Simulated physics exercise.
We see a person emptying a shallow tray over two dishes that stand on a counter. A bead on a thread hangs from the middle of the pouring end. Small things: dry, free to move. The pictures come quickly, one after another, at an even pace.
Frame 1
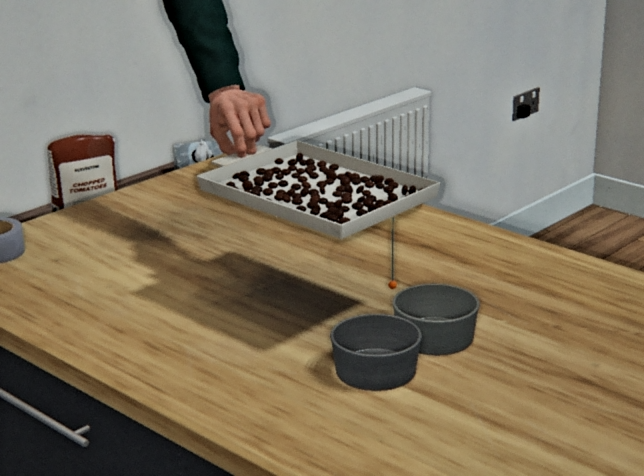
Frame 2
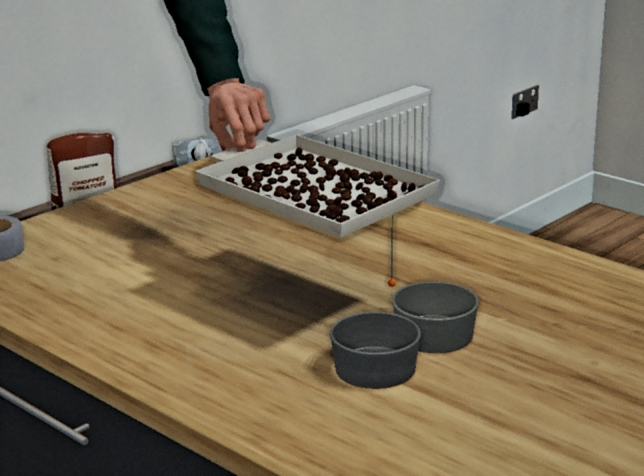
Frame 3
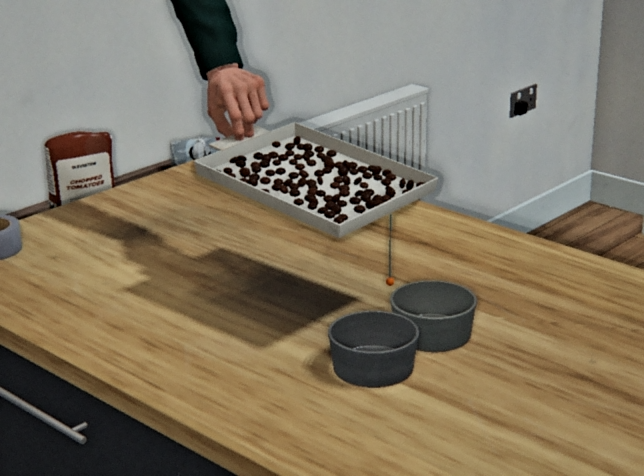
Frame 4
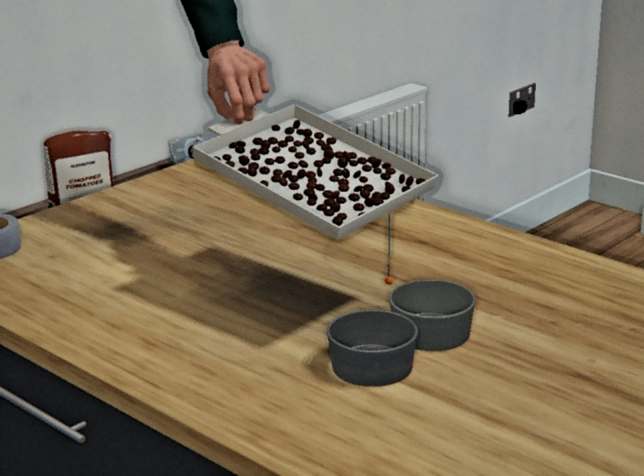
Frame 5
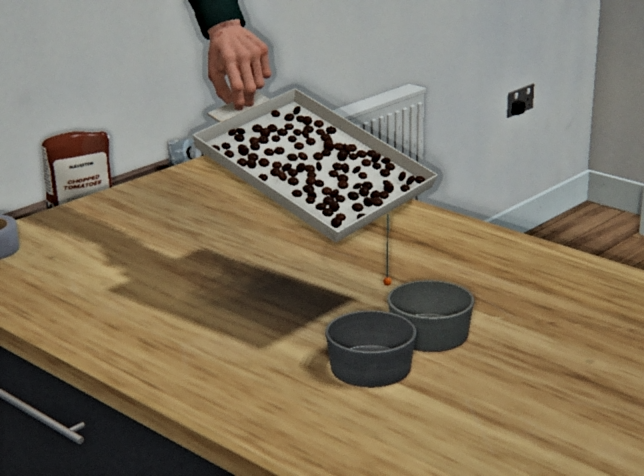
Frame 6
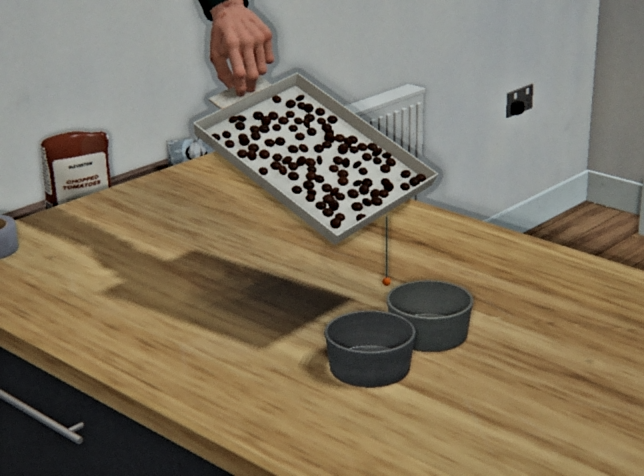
We see a hand raising the far end of a shallow tray of small dark drops above two grey dishes on a wooden counter, tilting it gradually toward its near left corner while a small orange bead hangs below.
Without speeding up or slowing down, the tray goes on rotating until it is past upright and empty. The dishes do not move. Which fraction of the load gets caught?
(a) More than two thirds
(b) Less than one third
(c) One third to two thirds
More than two thirds.
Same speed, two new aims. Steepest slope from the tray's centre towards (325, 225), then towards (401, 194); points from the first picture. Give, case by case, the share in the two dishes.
I'd put it at some 30 % and then some 20 %.
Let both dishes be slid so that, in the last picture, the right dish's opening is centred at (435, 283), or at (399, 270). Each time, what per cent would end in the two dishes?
70 and 10 %.
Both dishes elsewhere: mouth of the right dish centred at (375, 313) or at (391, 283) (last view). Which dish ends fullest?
The first setup gives the one at right, the second setup gives the one at left.
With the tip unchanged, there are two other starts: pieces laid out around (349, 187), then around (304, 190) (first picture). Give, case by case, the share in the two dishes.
In order, 80 % then 80 %.
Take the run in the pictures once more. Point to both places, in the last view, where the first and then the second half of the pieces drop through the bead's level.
At (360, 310) for the first part, then at (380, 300) for the others.
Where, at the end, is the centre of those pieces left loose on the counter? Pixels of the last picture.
Somewhere about (346, 344), I'd say.
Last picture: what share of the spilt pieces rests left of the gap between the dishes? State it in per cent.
Close to 80 %.
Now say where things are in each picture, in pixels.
In the first picture, corners of the pouring end (341, 224) and (437, 183), level; middle of the load (322, 190), flat chocolate drops; left dish (410, 363); right dish (469, 329); bead on its thread (393, 285).
In the second picture, corners of the pouring end (341, 223) and (436, 180), level; middle of the load (322, 187).
In the third picture, corners of the pouring end (339, 223) and (435, 178), tipped barely, lowest at the left corner; middle of the load (320, 181).
In the fourth picture, corners of the pouring end (339, 226) and (435, 175), tipped a little, lowest at the left corner; middle of the load (319, 173).
In the fifth picture, corners of the pouring end (338, 230) and (434, 175), tipped clearly, lowest at the left corner; middle of the load (319, 166).
In the sixth picture, corners of the pouring end (337, 233) and (435, 174), tipped clearly, lowest at the left corner; middle of the load (319, 160); left dish (404, 360); right dish (463, 326).
Just after the last frame, tray tipped steeply; every one on the tray.
A moment on, tray tipped past a quarter turn; the larger part on the tray; about a tenth in the left dish; just a few in the right dish; just a few outside both; about a tenth in the air.
Further on, tray tipped past a quarter turn; roughly two thirds in the left dish; roughly a quarter in the right dish; roughly a quarter outside both.
When it is over, tray tipped past a quarter turn; roughly two thirds in the left dish; roughly a quarter in the right dish; roughly a quarter outside both.
